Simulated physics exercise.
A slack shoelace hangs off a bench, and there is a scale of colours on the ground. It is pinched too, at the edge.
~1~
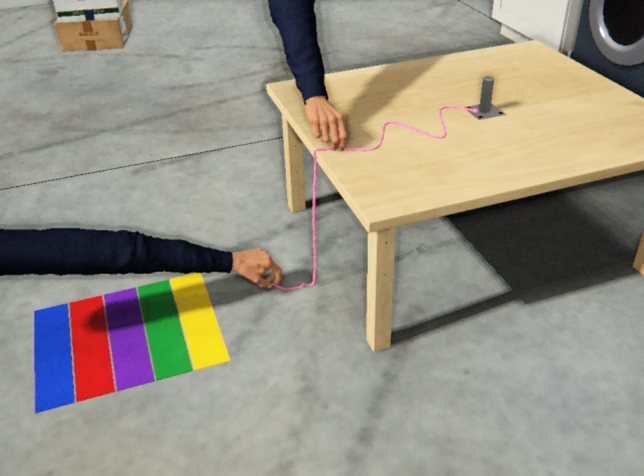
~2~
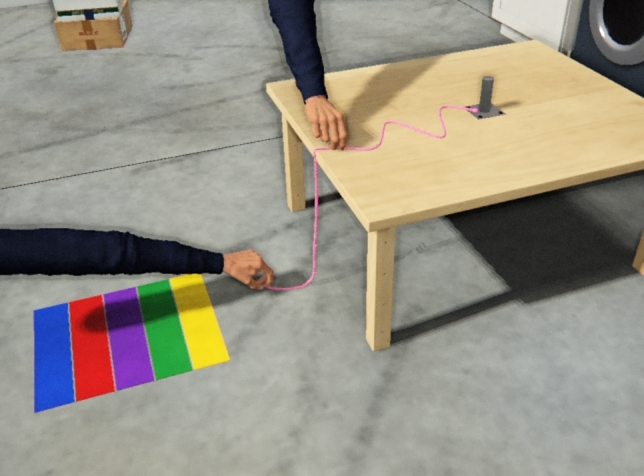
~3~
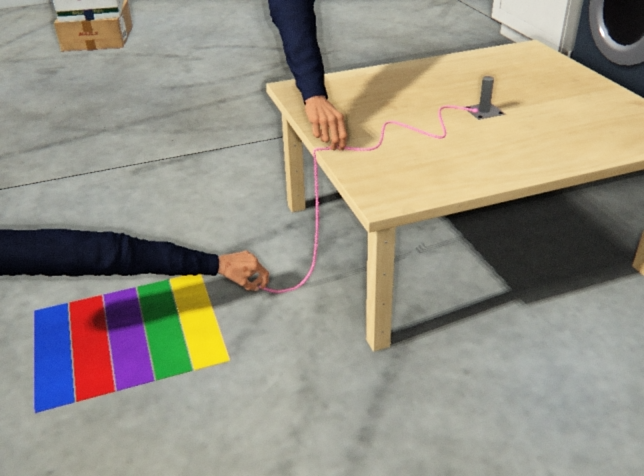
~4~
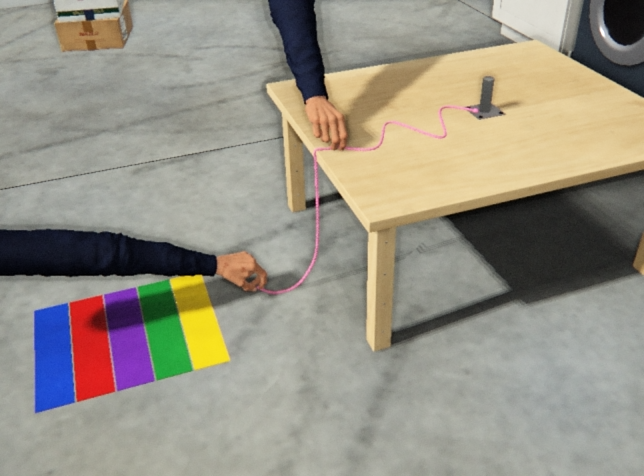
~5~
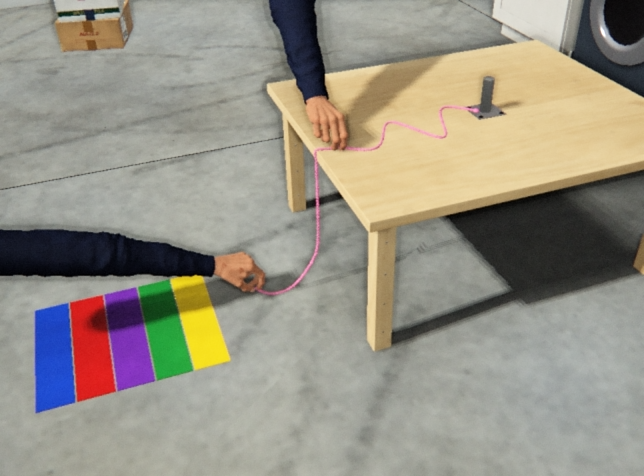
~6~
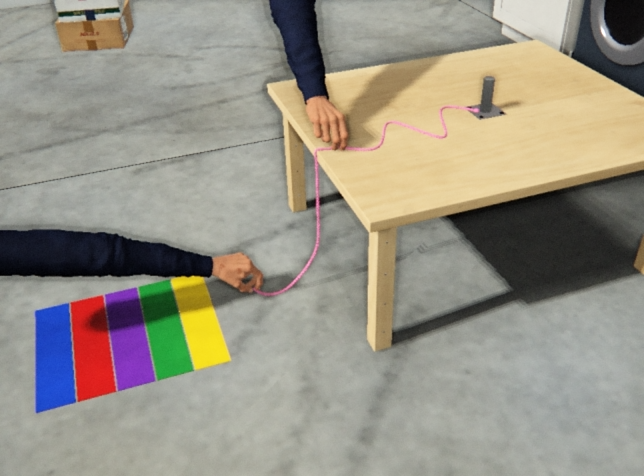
A hand holding the loose end of a pink shoelace shifted slightly left near the yellow stripe, then barely moved, while another hand kept the lace pinched at the edge of a wooden table.
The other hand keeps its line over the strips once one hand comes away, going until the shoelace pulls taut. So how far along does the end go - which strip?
Along to the blue strip.
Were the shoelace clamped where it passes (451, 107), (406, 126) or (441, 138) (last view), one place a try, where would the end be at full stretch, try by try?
Result per try (px, approx.): (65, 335); (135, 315); (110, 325).
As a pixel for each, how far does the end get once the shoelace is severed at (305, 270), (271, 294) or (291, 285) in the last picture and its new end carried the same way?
First try near (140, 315), second near (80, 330), third near (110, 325).
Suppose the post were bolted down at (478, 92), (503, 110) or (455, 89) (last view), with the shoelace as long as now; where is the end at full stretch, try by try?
Somewhere near (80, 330), (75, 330) and (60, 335), in that order.
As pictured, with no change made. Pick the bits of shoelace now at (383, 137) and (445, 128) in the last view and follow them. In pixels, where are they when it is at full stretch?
End: (299, 164) and then (406, 129).
Early on, end near (129, 319); over purple.
Midway, end near (82, 330); over red.
At the end of the slack, end near (53, 337); over blue. The blue one.
